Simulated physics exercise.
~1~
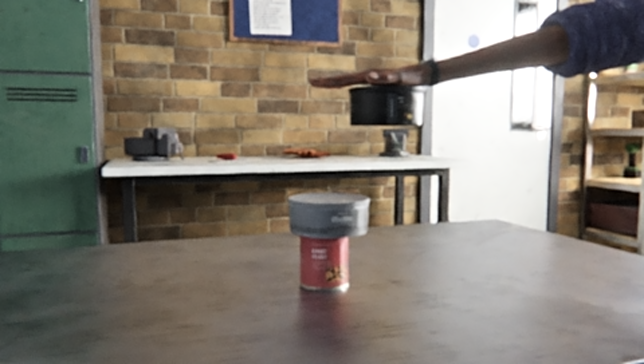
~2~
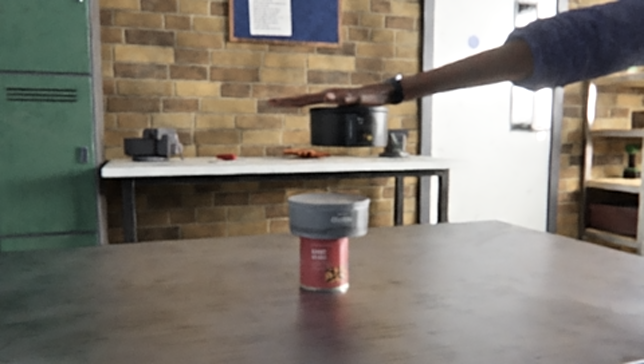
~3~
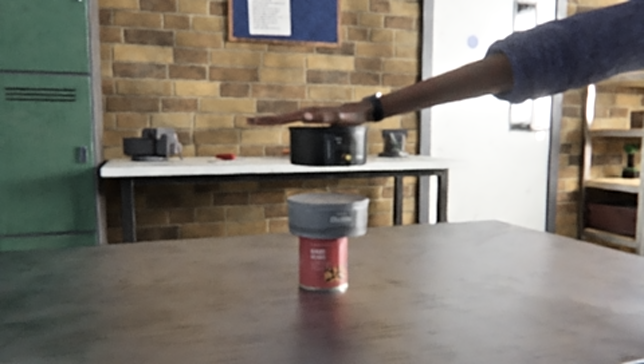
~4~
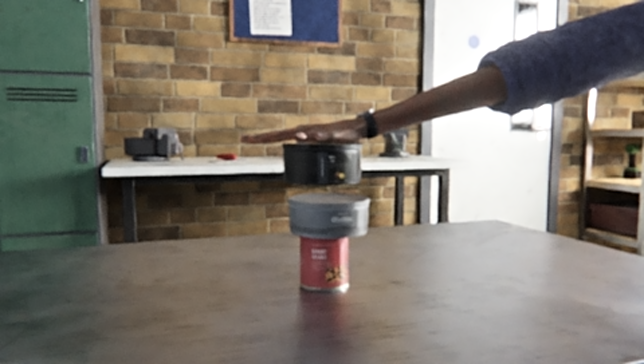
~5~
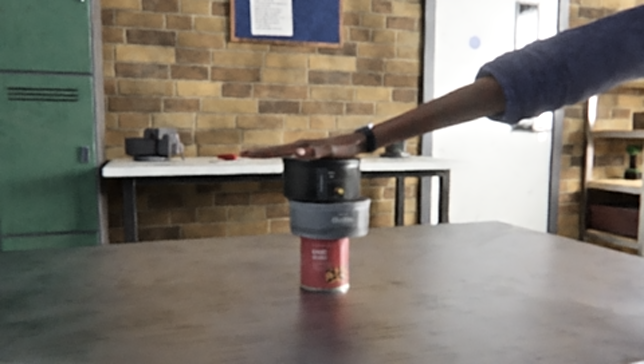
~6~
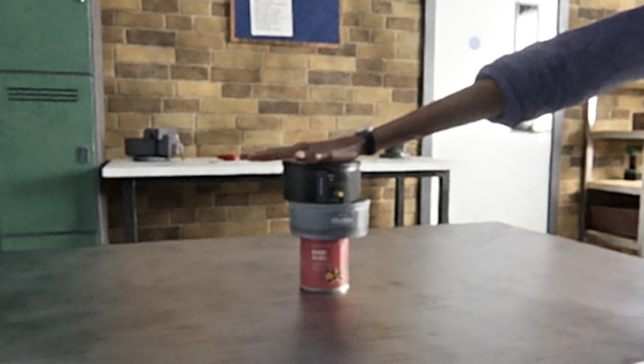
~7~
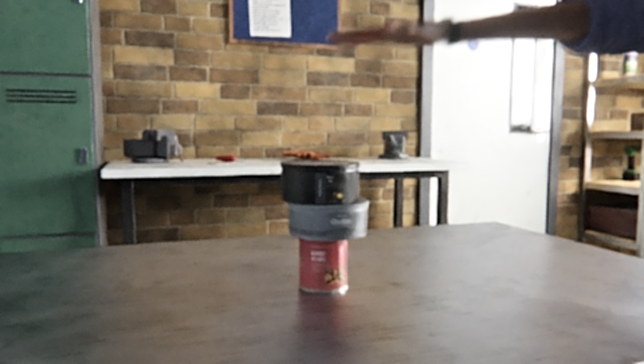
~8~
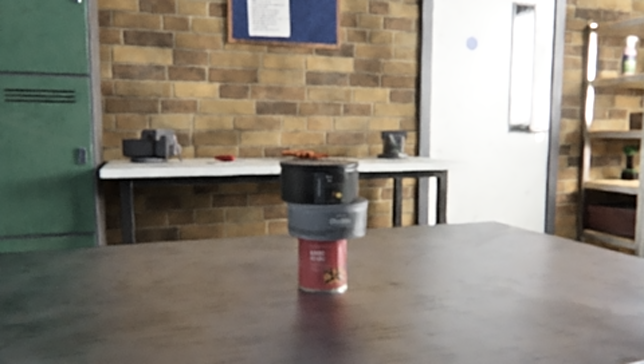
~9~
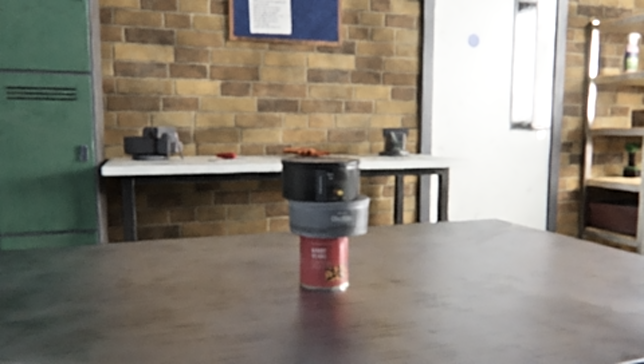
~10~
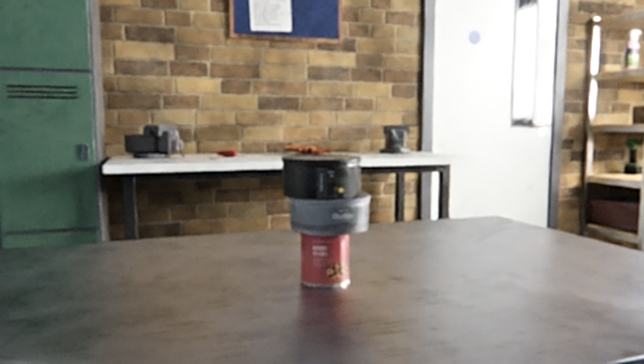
A black tub, held from above by a hand, moved left and down onto a grey tub balanced on a red can. The fingers let go, the hand drew back out of view, and the pile stayed standing on the table.
